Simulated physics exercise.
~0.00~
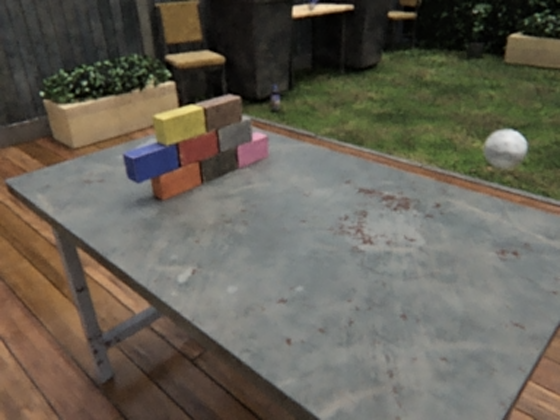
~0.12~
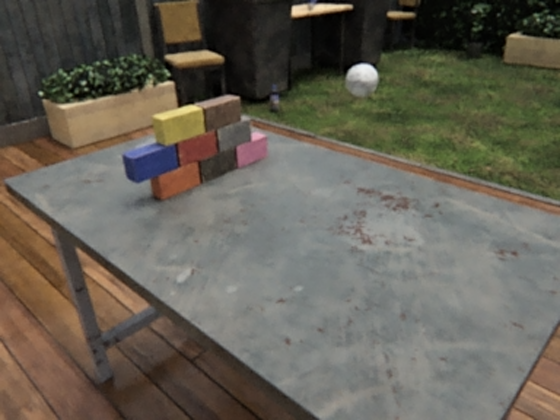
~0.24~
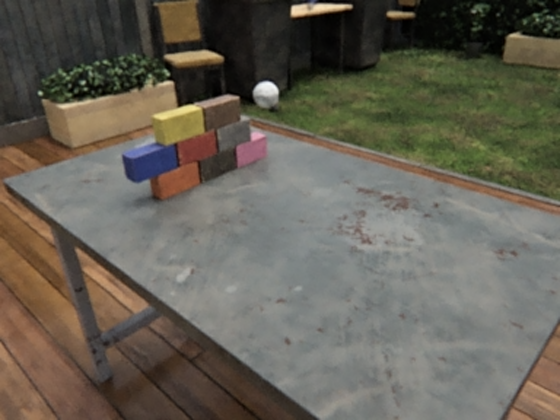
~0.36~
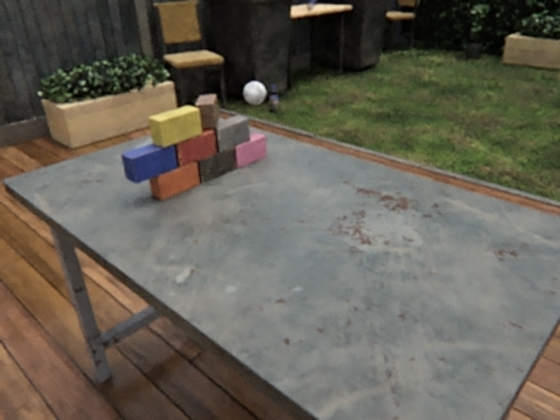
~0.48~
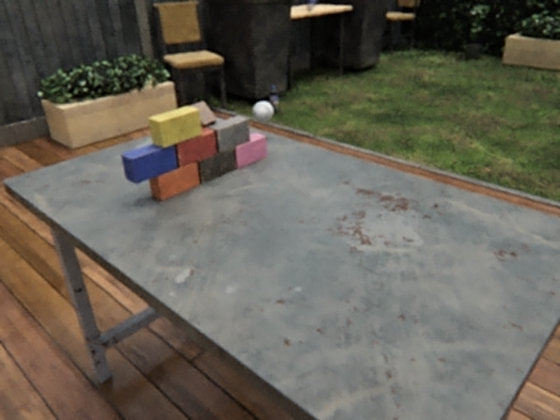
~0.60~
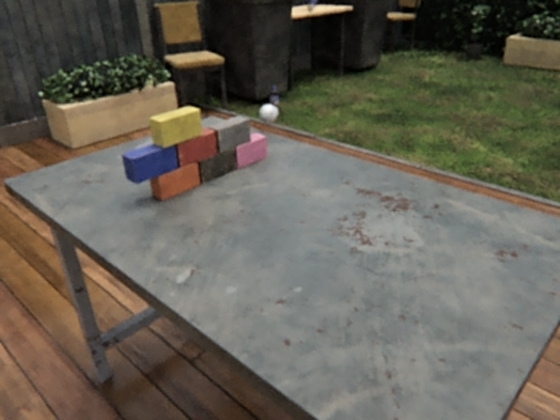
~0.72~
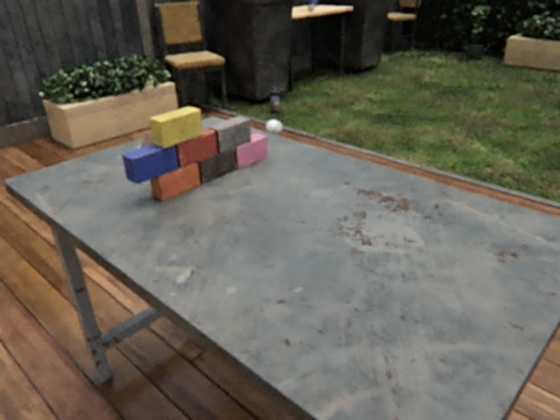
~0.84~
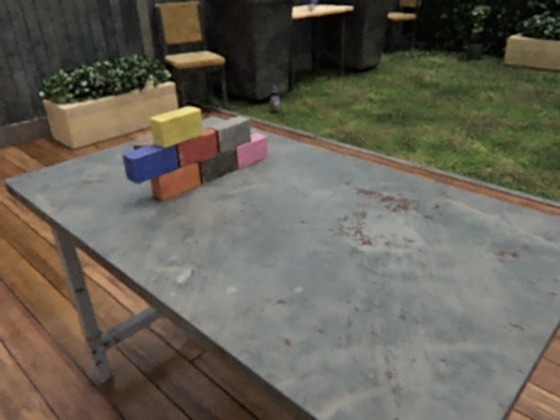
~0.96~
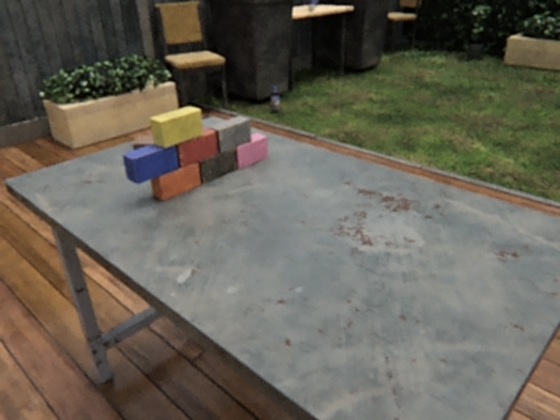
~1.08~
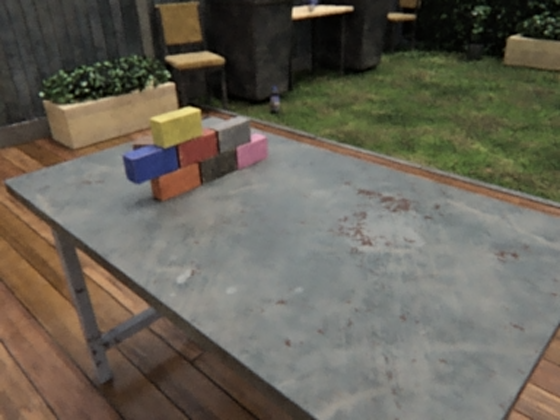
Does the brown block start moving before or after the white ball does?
It starts moving after the white ball. The ball is already flying in while the brown block still sits on top of the pile.
A table holds stacked blocks; a flying white ball knocks the brown one down behind them.
